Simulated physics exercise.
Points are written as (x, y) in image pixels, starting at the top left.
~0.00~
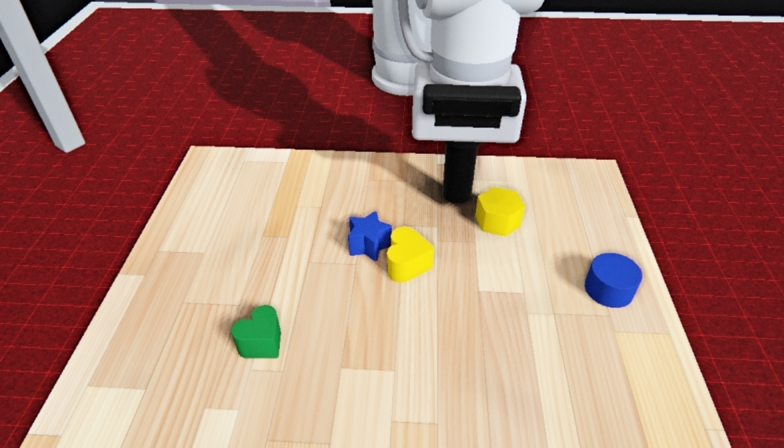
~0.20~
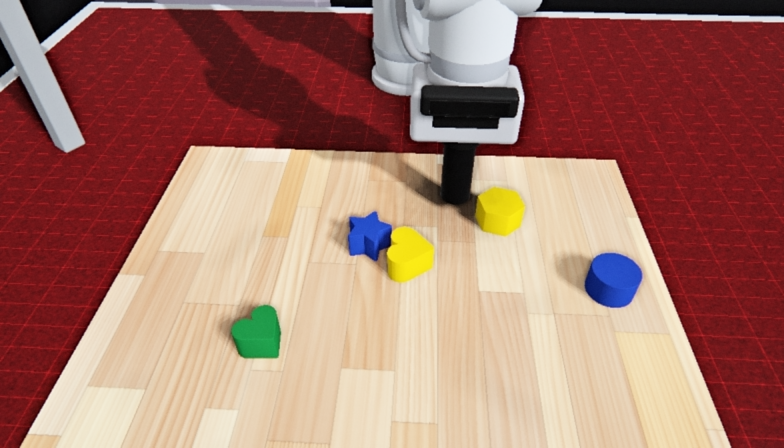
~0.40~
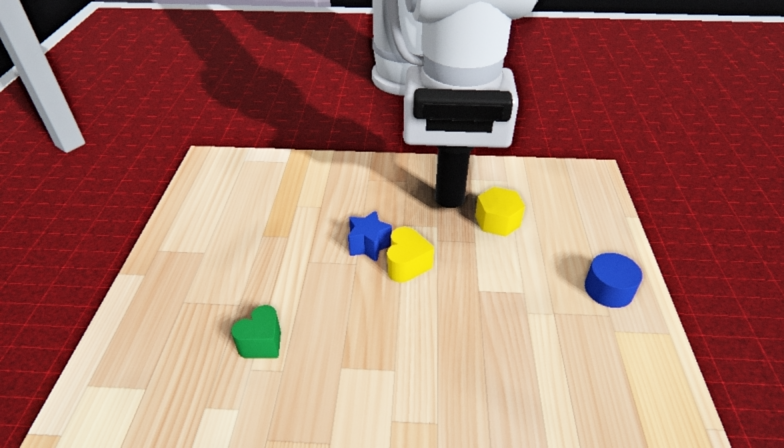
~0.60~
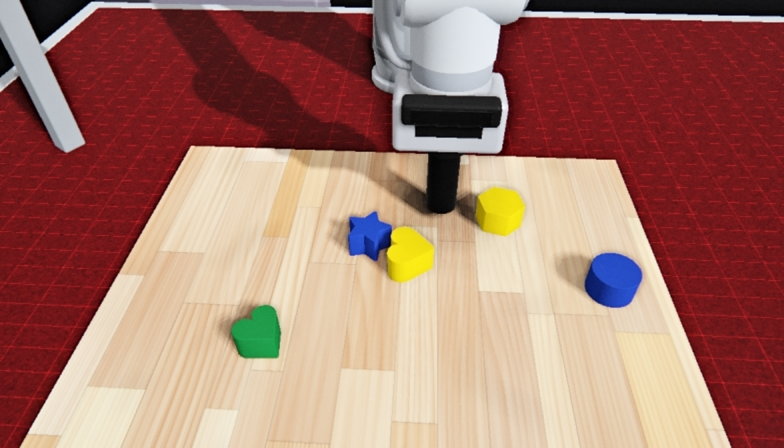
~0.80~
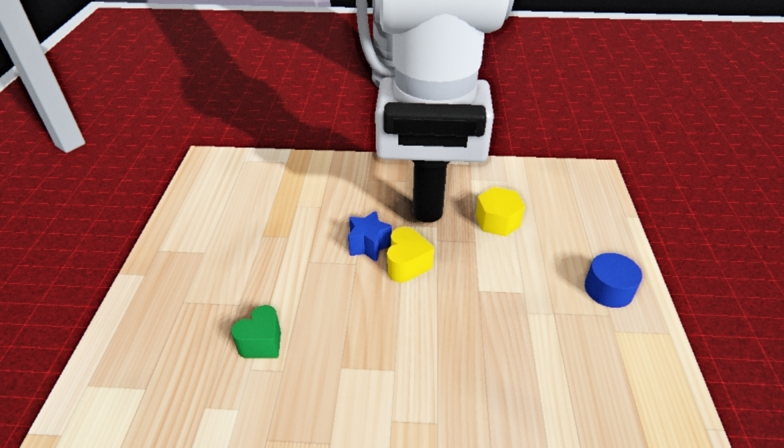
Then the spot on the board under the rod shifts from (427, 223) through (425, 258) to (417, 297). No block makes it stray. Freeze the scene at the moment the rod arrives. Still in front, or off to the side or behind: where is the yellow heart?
The rod should slip past it.
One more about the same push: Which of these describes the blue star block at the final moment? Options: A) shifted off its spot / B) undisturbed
The correct letter is B.
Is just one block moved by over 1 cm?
Going by the path, yes.
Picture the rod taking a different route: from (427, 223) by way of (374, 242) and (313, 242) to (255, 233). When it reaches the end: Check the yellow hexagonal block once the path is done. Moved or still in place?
It is still on its spot.
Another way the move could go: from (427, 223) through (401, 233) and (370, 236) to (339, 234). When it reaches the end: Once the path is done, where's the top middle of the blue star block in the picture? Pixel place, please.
I'd place it at (334, 236), taking the centre of its top.
The first path, step by step. One third of the way, rod at (426, 236); nothing pushed yet.
Two thirds of the way, rod at (424, 260); yellow heart at (393, 263), turned 15° clockwise.
At the end, rod at (418, 287); blue star block not moved; yellow heart at (380, 271), turned 40° clockwise.
